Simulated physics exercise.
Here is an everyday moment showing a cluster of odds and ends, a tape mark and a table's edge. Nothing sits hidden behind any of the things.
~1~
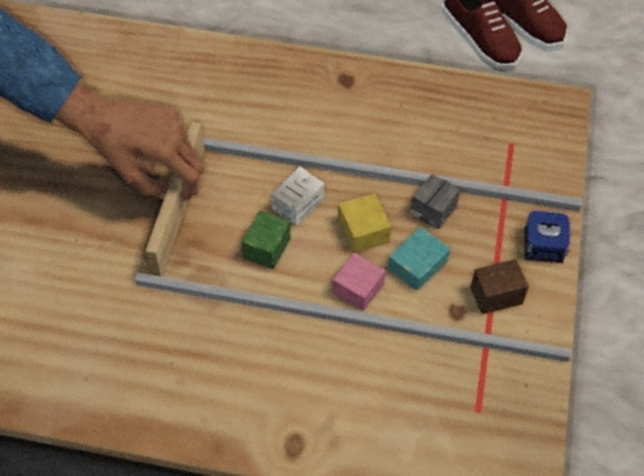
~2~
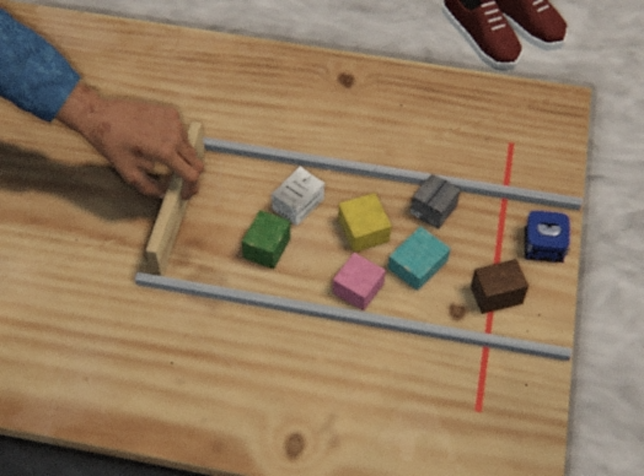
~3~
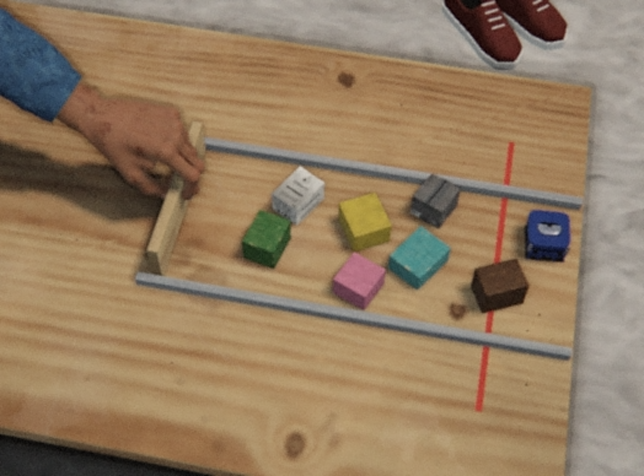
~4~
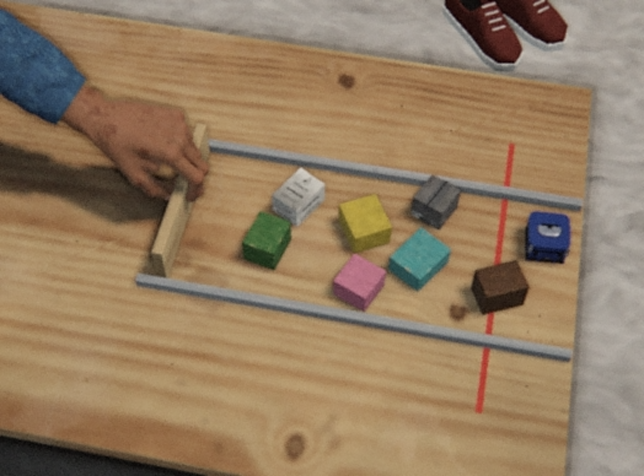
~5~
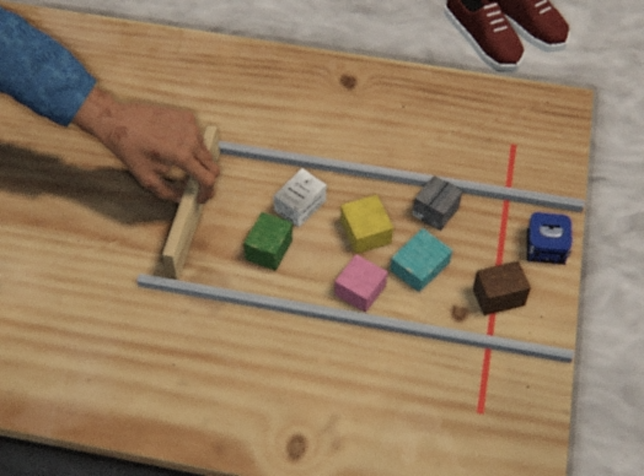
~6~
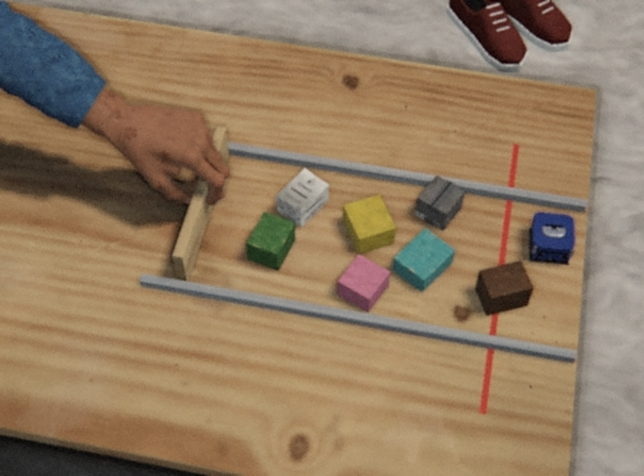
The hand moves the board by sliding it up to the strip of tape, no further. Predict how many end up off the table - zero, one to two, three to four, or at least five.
I expect one or two drops over the end.
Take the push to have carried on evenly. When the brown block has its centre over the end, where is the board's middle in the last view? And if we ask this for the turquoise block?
The middle is at (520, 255) when it's the brown block, and at (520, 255) when it's the turquoise block.
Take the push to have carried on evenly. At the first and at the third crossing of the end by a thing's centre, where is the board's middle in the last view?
(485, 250), then (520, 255).
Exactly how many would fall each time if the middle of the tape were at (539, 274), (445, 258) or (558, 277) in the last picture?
Going through each try, you'd get 5, 0 and 5.
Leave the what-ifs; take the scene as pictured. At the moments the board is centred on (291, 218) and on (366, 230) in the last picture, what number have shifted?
That makes 2 at the first spot and 6 at the second.
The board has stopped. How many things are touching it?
Number: 3.
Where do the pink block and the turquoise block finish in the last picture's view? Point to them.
About (515, 320), and the other about (561, 293).
Early on, none off yet; blue case at rest near (552, 238); brown block at rest near (504, 288); grey box at rest near (440, 203).
A while later, none off yet; blue case at rest near (552, 238); brown block moving near (510, 295); grey box travelled about its own width near (465, 199).
Finally, the number that fall off is one or two; lost, blue case.
